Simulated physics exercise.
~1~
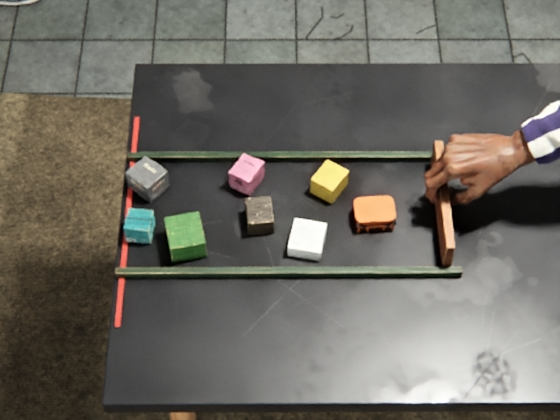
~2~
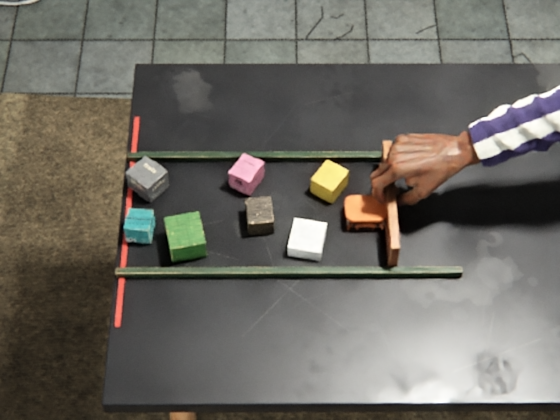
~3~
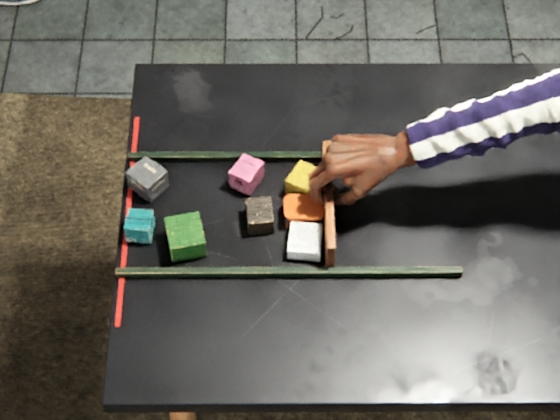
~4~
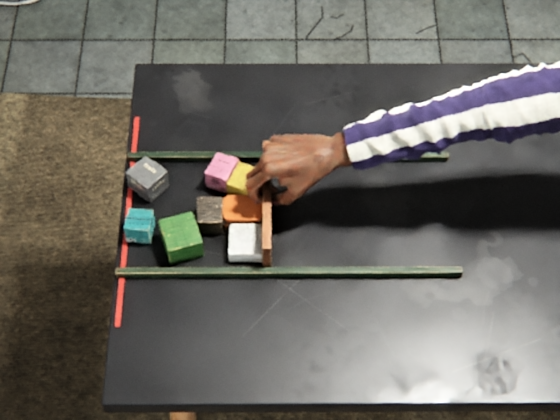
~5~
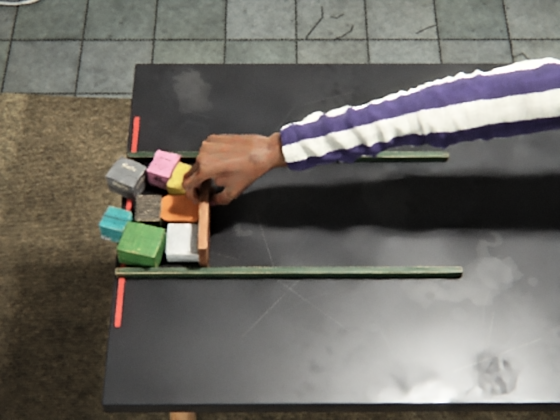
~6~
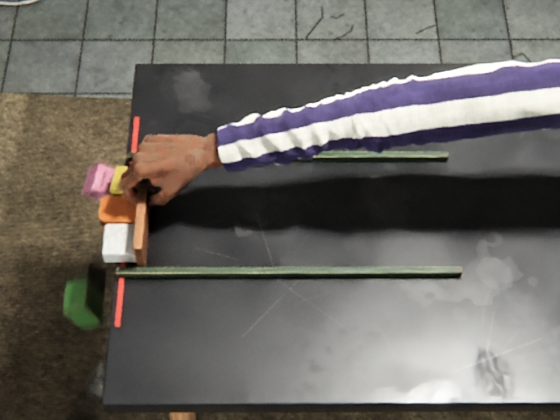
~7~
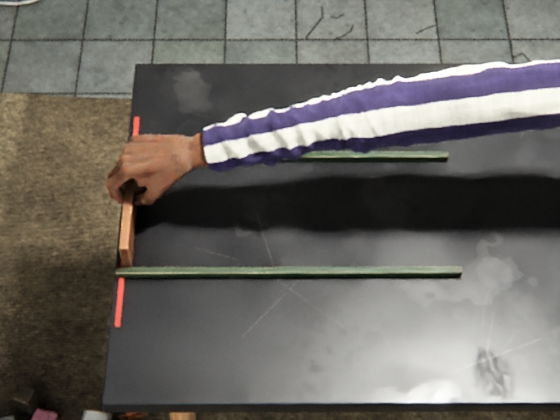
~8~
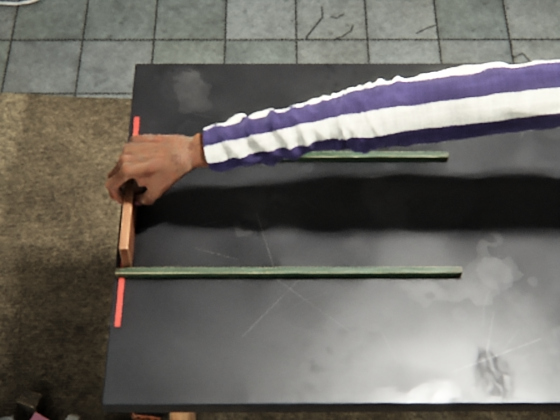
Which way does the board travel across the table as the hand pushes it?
The board travels left, sliding between the two rails until it reaches the red tape near the table's edge.
